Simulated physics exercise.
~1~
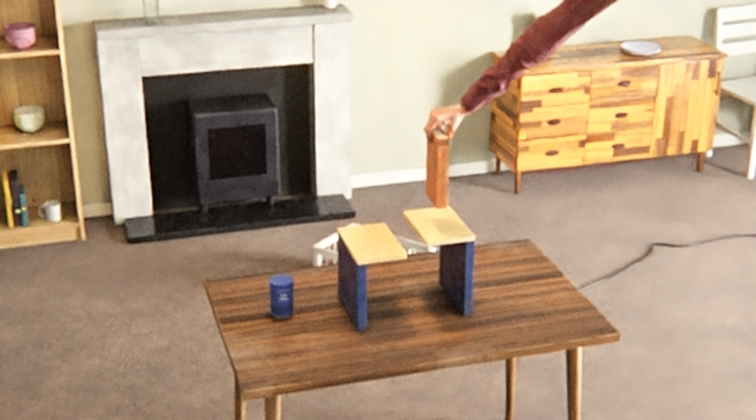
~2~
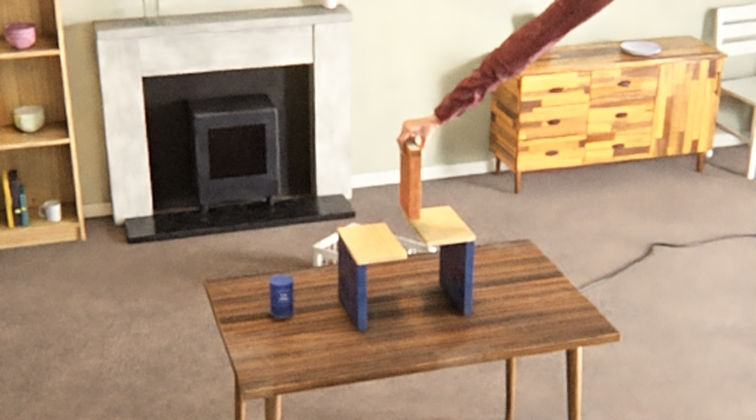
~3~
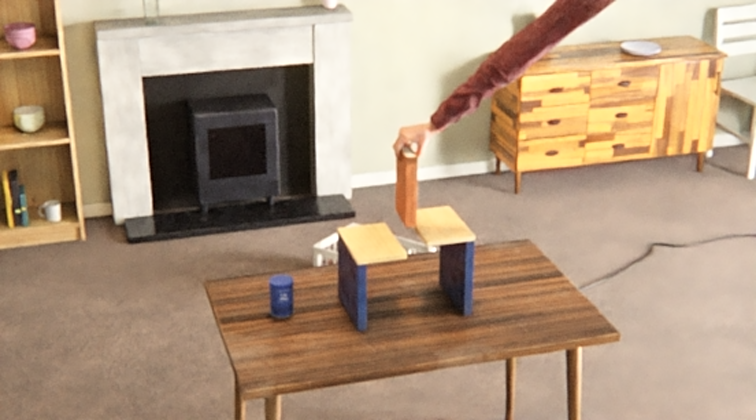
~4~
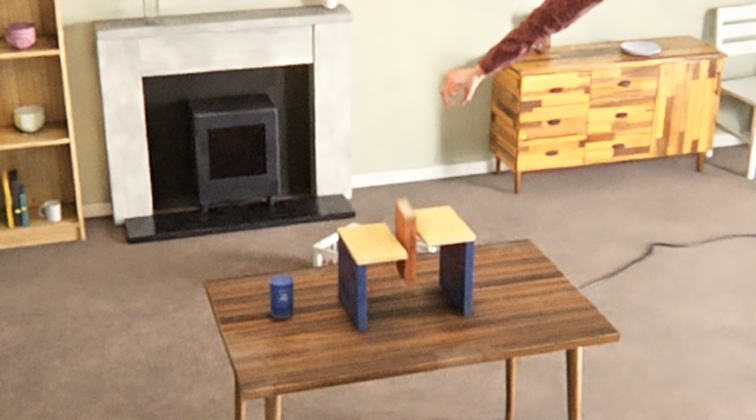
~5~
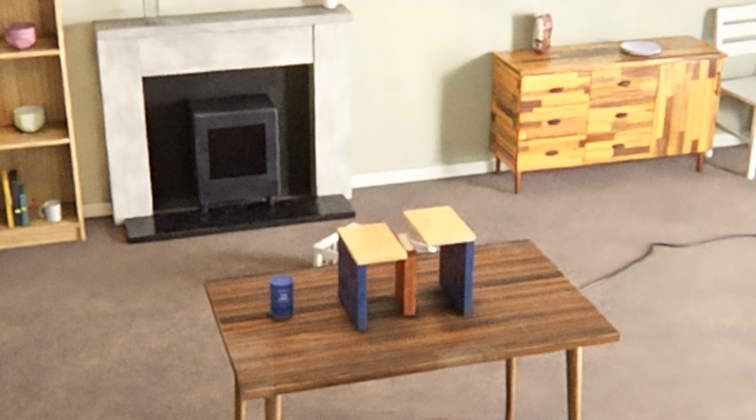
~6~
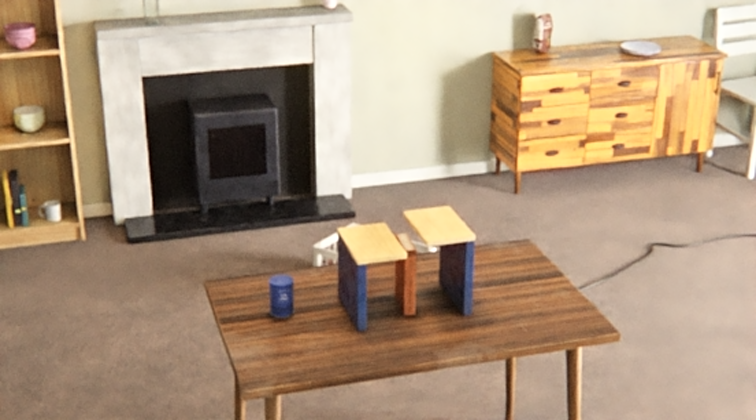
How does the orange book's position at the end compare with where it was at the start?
At the start the orange book is held upright above the right part of the stand. By the end it is lower and a little further left, standing upright on the table in the gap.
